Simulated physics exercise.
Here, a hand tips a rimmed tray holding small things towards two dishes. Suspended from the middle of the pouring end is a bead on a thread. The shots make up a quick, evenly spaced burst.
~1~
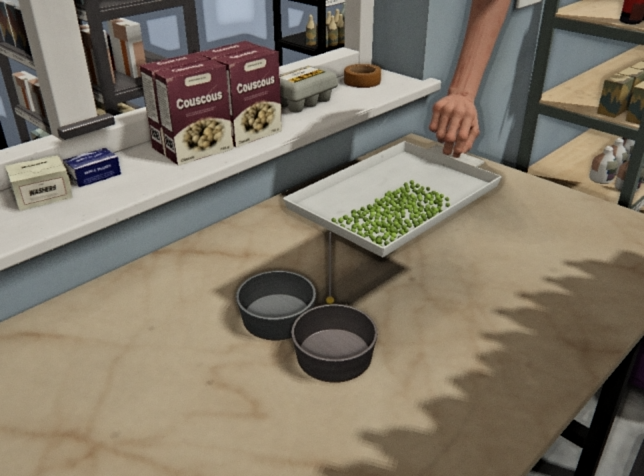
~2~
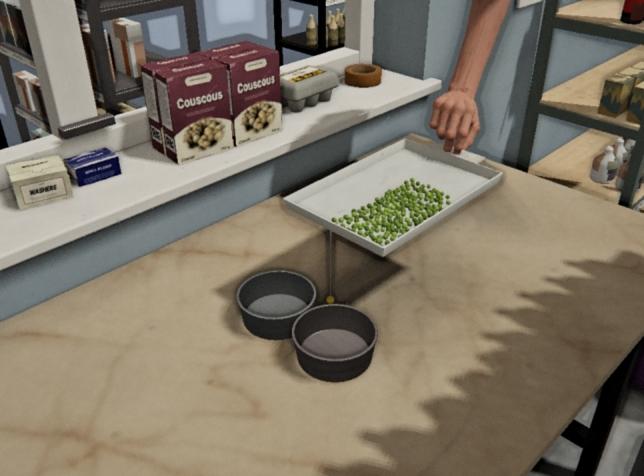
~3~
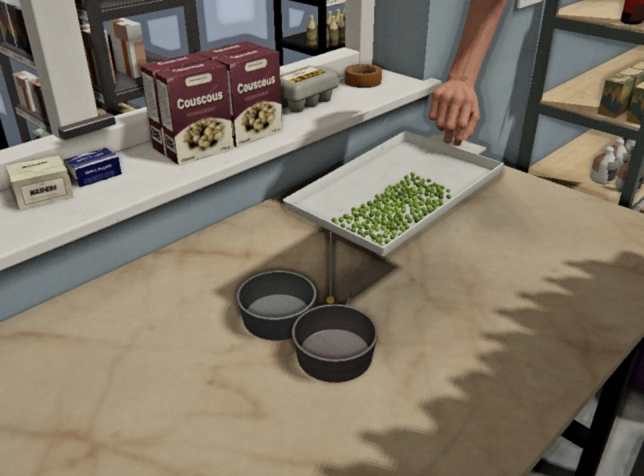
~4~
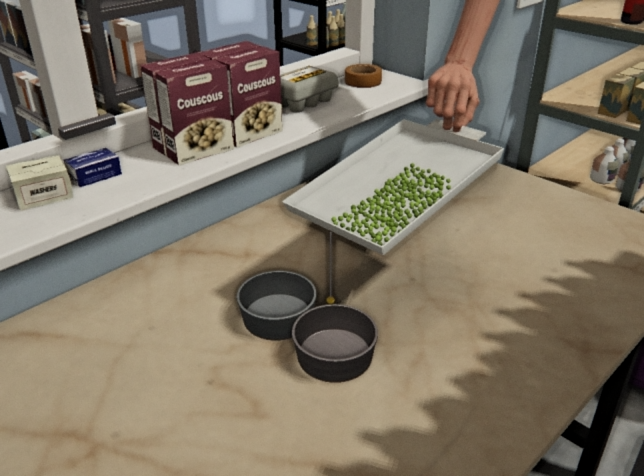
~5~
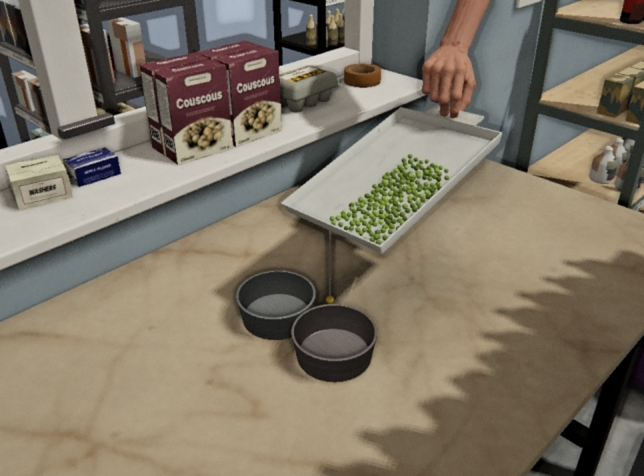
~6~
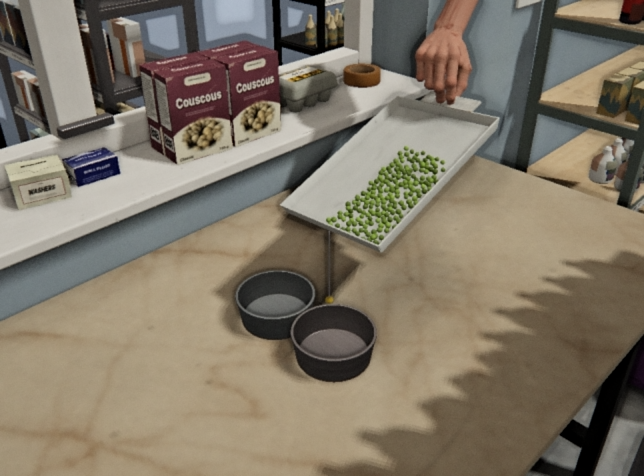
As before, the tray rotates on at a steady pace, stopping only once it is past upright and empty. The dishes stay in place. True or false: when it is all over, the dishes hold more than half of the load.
True.
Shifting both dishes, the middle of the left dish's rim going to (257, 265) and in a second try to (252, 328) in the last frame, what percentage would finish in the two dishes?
Roughly 60% the first time and 20% the second time.
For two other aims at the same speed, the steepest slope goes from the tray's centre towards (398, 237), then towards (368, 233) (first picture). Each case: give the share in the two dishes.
Around 50 per cent first, around 70 per cent next.
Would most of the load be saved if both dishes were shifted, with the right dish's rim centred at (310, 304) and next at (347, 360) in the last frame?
One: More than half. Two: Over half.
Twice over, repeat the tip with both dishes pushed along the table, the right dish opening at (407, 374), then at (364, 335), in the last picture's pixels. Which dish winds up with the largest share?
The left-hand one the first time, the left-hand one the second.
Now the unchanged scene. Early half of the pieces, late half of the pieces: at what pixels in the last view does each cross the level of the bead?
The opening part goes through (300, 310); what follows goes through (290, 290).
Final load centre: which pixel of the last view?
Roughly at (282, 326), give or take.
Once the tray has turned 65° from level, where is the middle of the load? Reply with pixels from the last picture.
Look close to (332, 215) in the last picture.
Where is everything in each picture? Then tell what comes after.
In the first picture, corners of the pouring end at (287, 198) and (383, 246), level; middle of the load at (396, 213), dried peas; left dish at (247, 321); right dish at (305, 362); bead on its thread at (330, 300).
In the second picture, corners of the pouring end at (287, 198) and (383, 245), level; middle of the load at (396, 212).
In the third picture, corners of the pouring end at (287, 199) and (383, 245), tipped barely, lowest at the left corner; middle of the load at (396, 209).
In the fourth picture, corners of the pouring end at (286, 201) and (382, 244), tipped a little, lowest at the left corner; middle of the load at (396, 203).
In the fifth picture, corners of the pouring end at (285, 202) and (380, 244), tipped clearly, lowest at the left corner; middle of the load at (394, 198).
In the sixth picture, corners of the pouring end at (284, 204) and (378, 243), tipped clearly, lowest at the left corner; middle of the load at (390, 195); left dish at (247, 321); right dish at (304, 361).
Soon, tray tipped steeply; nearly all on the tray; a stray few in the air.
A while on, tray tipped past a quarter turn; about half on the tray; a small part in the right dish; a small part in the left dish; a stray few outside both; about a third in the air.
Towards the end, tray tipped past a quarter turn; about a third in the right dish; about half in the left dish; a small part outside both.
Finally, tray tipped past a quarter turn; about a third in the right dish; about half in the left dish; a small part outside both.
